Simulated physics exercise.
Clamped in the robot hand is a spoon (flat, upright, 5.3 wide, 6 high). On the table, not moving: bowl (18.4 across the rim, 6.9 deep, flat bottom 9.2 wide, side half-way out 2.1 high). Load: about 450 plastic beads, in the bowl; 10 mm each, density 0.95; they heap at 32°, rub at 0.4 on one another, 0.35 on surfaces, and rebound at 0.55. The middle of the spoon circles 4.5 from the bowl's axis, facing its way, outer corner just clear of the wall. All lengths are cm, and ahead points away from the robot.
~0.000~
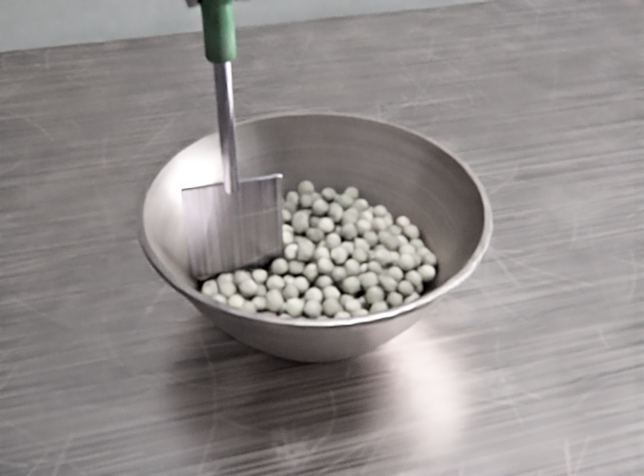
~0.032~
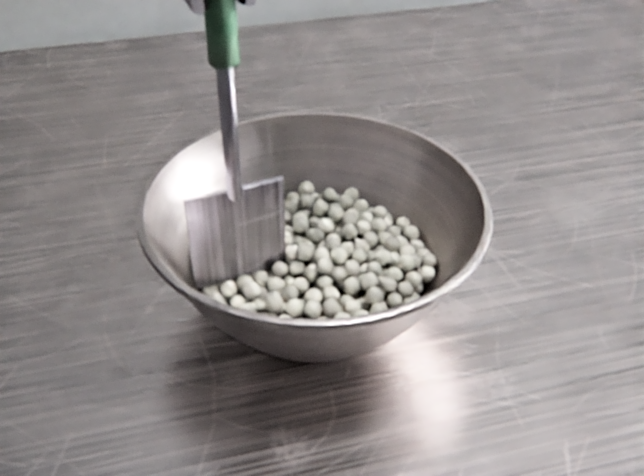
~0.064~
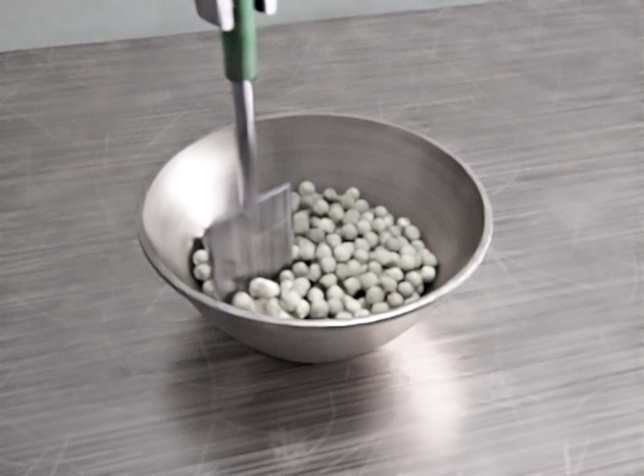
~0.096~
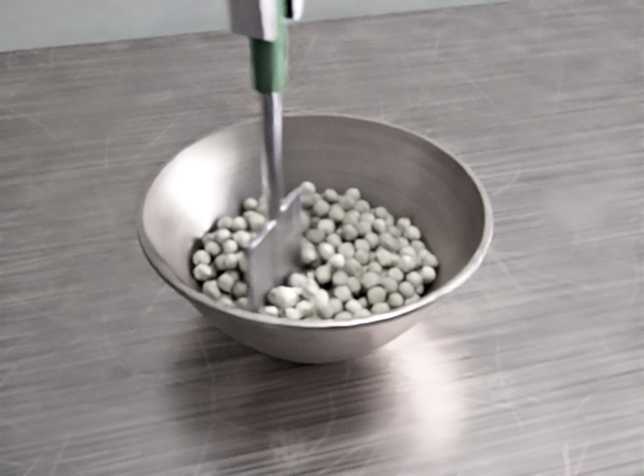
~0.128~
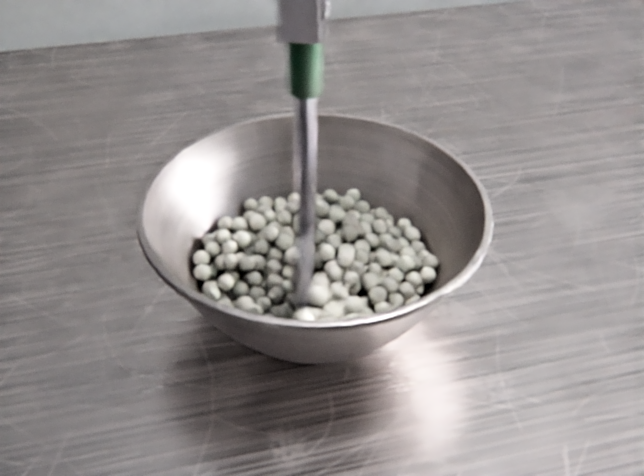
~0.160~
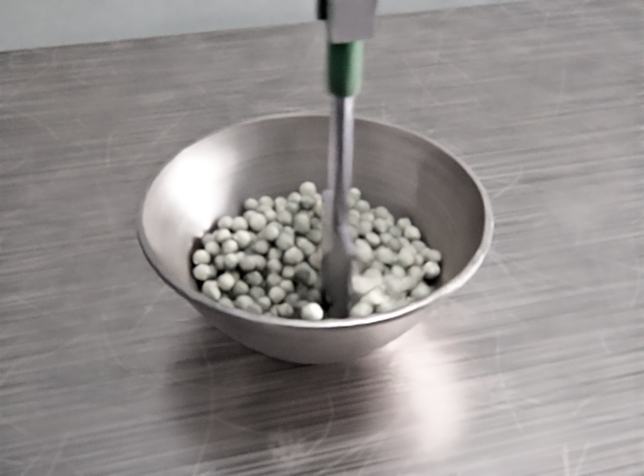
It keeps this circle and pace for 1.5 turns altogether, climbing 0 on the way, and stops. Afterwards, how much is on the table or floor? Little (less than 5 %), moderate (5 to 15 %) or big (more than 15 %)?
Answer: Moderate; 5 to 15 % of the plastic beads finish on the table or floor.
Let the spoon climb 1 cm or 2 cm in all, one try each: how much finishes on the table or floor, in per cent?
Some 5 and 0 per cent.
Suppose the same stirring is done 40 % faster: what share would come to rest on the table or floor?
Then about 25 per cent.
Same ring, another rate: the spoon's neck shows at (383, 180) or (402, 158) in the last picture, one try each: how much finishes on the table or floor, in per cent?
Some 20 and 25 per cent.
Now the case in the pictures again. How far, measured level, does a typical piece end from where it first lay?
Roughly 3 cm.
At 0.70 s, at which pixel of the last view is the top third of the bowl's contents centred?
Around (344, 303).
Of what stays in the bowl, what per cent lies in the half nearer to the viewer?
Some 40 per cent.
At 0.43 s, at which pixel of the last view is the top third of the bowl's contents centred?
Around (280, 204).
After 0.43 s, 265° round, highest piece 9 above the table; 437 in the bowl, 4 on the table or floor, 8 in flight or on the tool.
After 0.70 s, 80° round, highest piece 8 above the table; 424 in the bowl, 23 on the table or floor, 2 in flight or on the tool.
After 1.03 s, 180° round, highest piece 6 above the table; 416 in the bowl, 33 on the table or floor.
After 1.73 s, 180° round, highest piece 6 above the table; 416 in the bowl, 33 on the table or floor.
At rest, 416 in the bowl, 33 on the table or floor. That is 7 % on the table or floor.
